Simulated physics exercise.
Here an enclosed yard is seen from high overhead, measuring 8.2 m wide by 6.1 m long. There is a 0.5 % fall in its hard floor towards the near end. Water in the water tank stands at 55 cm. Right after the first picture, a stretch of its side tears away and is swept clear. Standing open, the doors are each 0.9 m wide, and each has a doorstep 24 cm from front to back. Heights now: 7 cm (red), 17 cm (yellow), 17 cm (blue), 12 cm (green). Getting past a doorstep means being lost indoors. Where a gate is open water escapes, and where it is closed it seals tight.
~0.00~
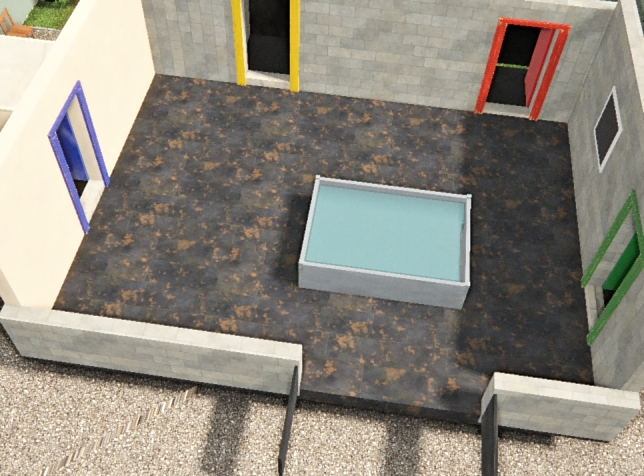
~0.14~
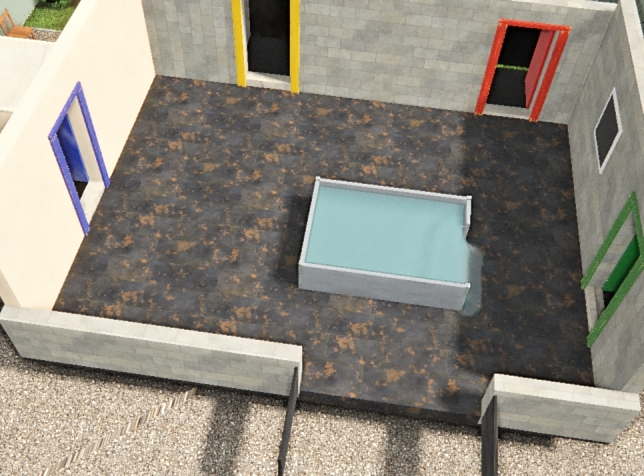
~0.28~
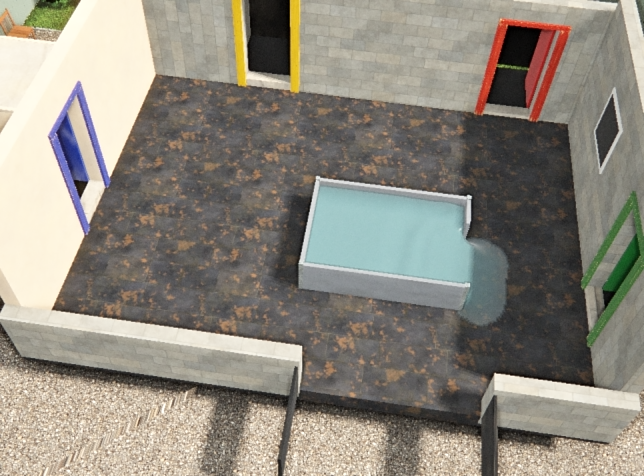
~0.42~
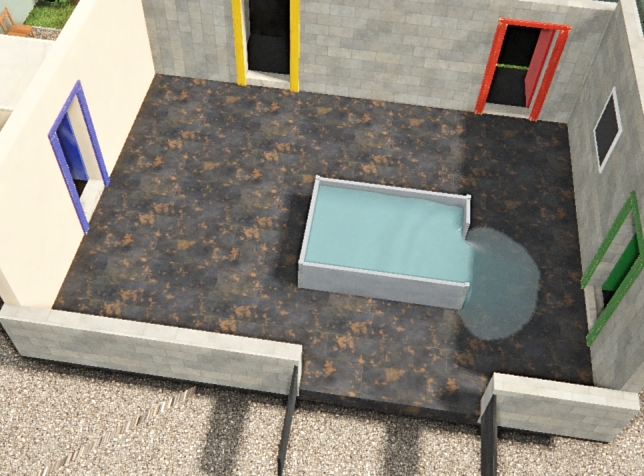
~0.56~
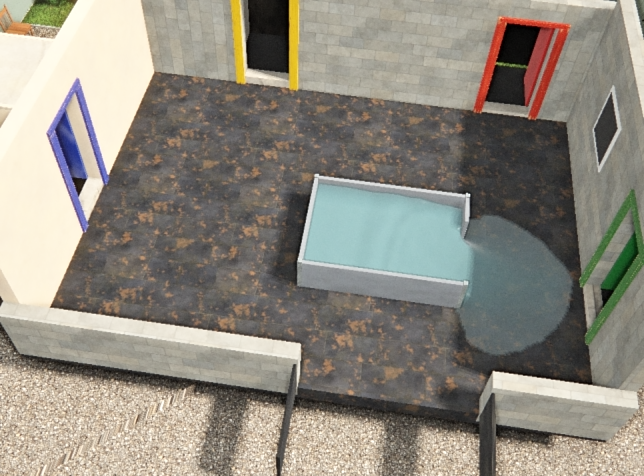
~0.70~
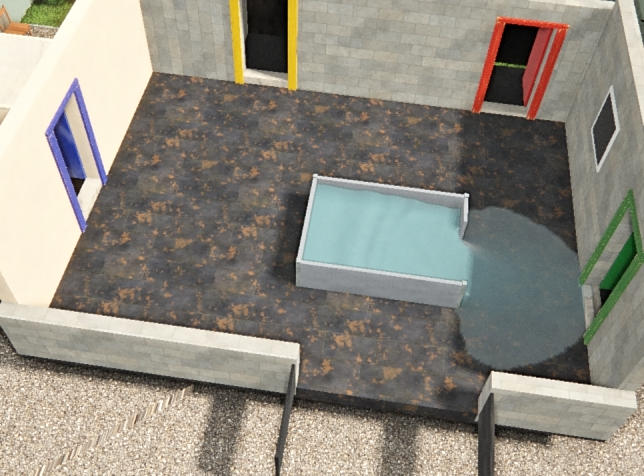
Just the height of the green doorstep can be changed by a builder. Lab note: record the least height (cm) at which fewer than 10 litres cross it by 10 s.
Least height: 29 cm.
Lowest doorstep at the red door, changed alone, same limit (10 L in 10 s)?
For red, a step near 9.0 cm.
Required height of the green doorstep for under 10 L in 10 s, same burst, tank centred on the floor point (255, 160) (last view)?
A minimum of about 12.5 cm.
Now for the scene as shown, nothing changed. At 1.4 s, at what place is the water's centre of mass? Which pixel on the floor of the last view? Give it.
The water is centred around (419, 263) in the last picture's pixels.
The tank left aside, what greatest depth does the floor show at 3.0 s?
30 cm.
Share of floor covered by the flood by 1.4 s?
Wet: Close to 15 %.
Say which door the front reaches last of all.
It's the blue door.
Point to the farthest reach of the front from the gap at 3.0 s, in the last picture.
At about (561, 127).
After 1.4 s water covers 15 % of the floor, deepest (30 cm) near (464, 283); 28 cm at the green door, 55 litres in over its 12 cm doorstep.
After 3.0 s water covers 25 % of the floor, deepest (30 cm) near (588, 414); 26 cm at the green door, 213 litres in over its 12 cm doorstep.
After 10.0 s water covers 85 % of the floor, deepest (8 cm) near (537, 407); 8 cm at the green door, 287 litres in over its 12 cm doorstep.
At the green door as built, the water arrived by 0.7 s and peaked near 31 cm at 2.0 s.
Run again over the same 10 s with other heights there, 57 litres in over 23 cm, 0 litres over 36.5 cm. The limit of 10 litres is kept from about 29 cm up.
